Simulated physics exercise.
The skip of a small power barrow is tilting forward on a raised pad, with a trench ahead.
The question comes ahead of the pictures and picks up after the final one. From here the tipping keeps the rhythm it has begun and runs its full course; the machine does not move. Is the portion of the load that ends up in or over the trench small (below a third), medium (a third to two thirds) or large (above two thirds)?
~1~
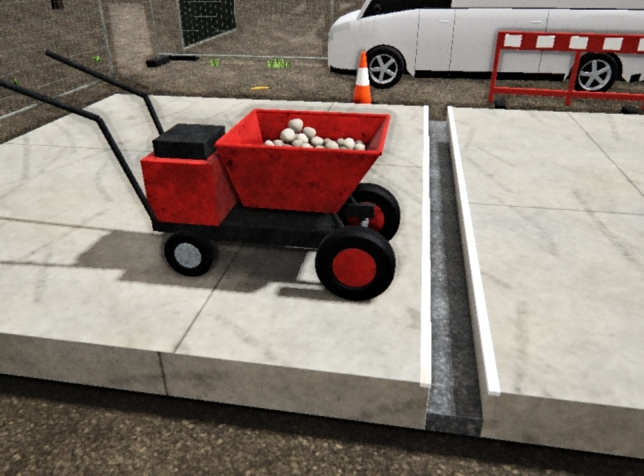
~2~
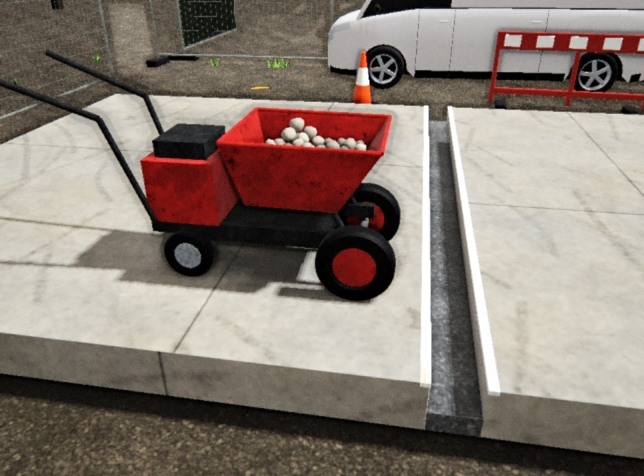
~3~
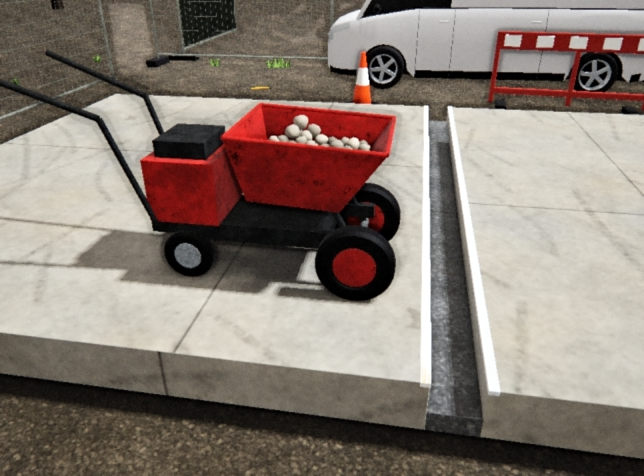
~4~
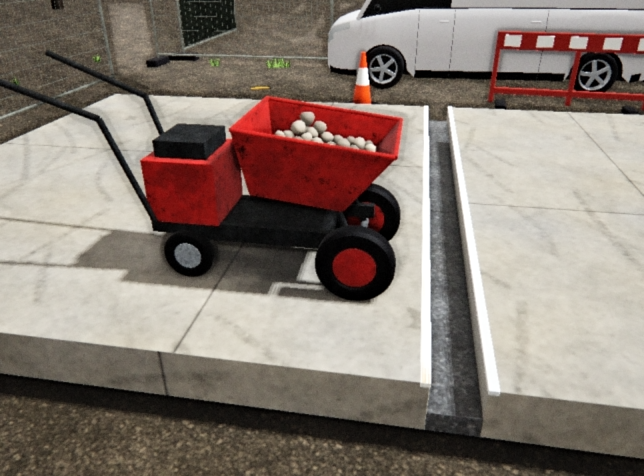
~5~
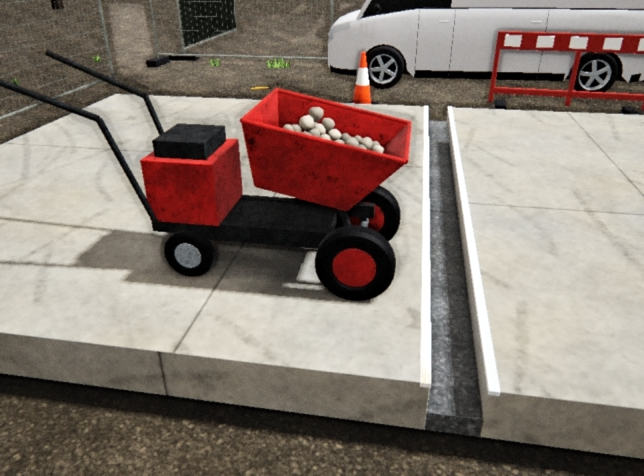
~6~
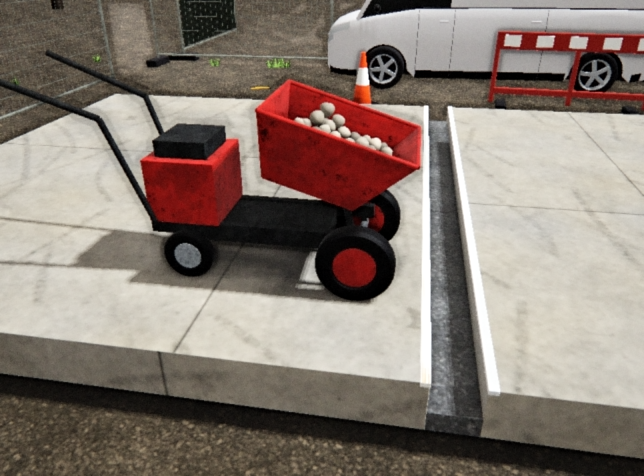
Small.
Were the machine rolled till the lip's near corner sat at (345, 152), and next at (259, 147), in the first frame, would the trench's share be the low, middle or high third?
Spot 1: In the middle band. Spot 2: The middle third.
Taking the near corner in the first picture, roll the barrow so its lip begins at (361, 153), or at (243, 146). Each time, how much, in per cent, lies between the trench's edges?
Roughly 30 and 30 percent respectively.
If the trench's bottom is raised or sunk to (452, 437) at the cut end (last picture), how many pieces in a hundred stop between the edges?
It lands somewhere near 20 percent.
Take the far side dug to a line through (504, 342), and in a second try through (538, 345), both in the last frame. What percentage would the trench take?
In order: 30 per cent, then 70 per cent.
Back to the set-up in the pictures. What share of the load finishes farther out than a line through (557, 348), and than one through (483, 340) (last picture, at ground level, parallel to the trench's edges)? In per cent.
Respectively 40 and 80 %.
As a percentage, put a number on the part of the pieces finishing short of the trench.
I'd put it at around 0 percent.
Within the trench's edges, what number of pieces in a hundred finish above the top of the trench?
About 0 in a hundred.
Just after the last frame, skip tipped steeply; every one in the skip.
A moment on, skip tipped right over; almost all in the skip; just a few beyond it; about a tenth falling.
Further on, skip tipped right over; roughly a quarter in the skip; just a few in or heaped over the trench; the larger part beyond it.
When it is over, skip tipped right over; about a tenth in or heaped over the trench; the larger part beyond it.
